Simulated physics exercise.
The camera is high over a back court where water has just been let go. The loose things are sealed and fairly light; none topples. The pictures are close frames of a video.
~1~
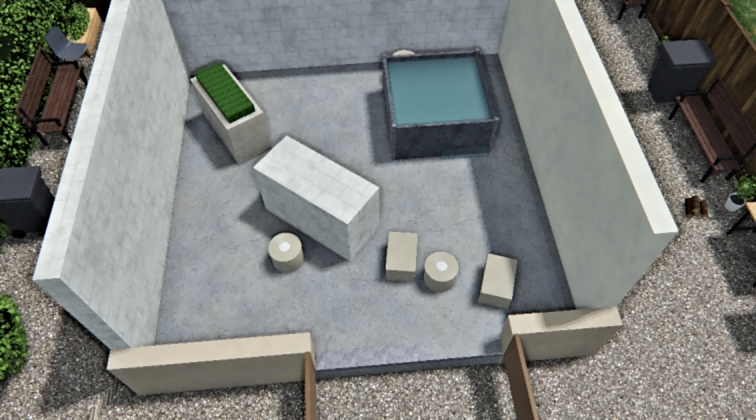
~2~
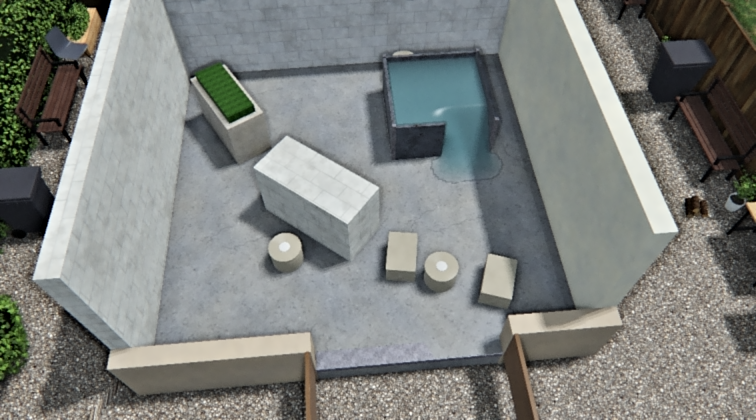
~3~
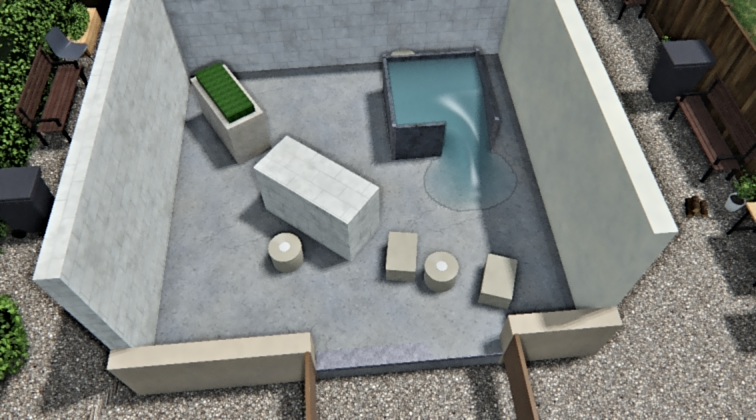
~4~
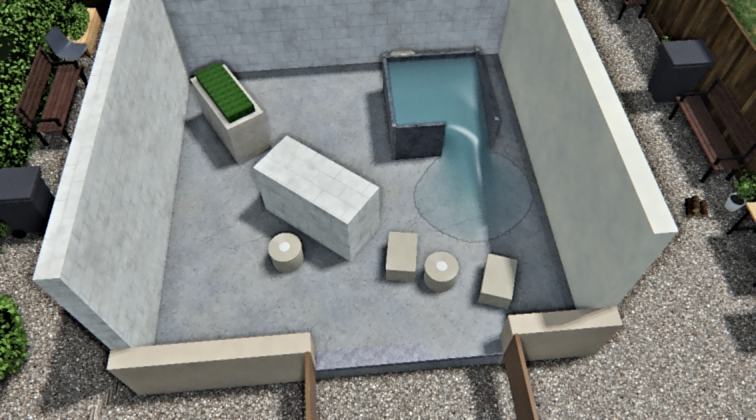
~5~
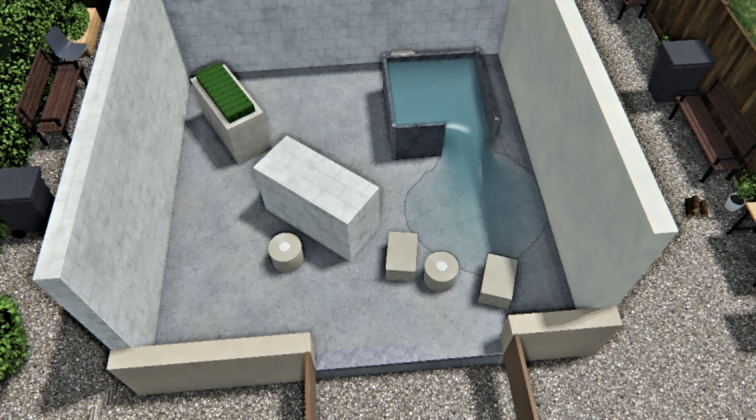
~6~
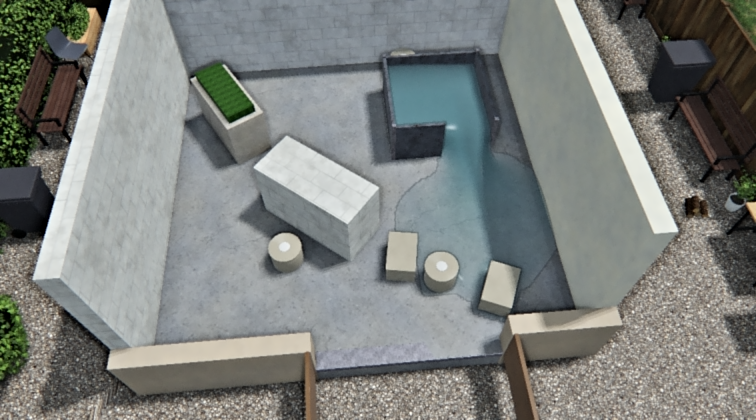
Water pouring from an opening in a dark raised tank, spreading across a grey walled courtyard floor and around small pale blocks.
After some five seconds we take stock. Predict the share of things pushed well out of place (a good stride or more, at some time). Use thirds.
It is from one to two thirds.
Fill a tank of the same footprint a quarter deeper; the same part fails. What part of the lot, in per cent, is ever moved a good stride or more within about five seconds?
About 60 per cent.
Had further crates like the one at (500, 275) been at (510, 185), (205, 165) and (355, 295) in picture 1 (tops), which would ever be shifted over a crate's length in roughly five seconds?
In that order: Swept aside, under that, that far or more.
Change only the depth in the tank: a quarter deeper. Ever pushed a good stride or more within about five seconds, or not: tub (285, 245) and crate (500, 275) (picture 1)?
In that order: Never so far, shifted that much.
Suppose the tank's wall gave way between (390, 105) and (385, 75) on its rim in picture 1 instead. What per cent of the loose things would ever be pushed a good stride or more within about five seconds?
Near 0 in a hundred.
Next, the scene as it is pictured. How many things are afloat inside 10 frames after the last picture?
1 of them.
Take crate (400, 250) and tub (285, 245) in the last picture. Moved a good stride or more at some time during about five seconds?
As listed: Moved that far, no.
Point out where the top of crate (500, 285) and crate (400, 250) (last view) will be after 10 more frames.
Near (455, 307) and (324, 292).
A moment on, 0 of 5 are well off their spots; 0 afloat.
Next, 3 of 5 are well off their spots; 1 afloat.
Later, 3 of 5 are well off their spots; 0 afloat.
In the end, 3 of 5 are well off their spots, and 3 have been at some point; 1 afloat.
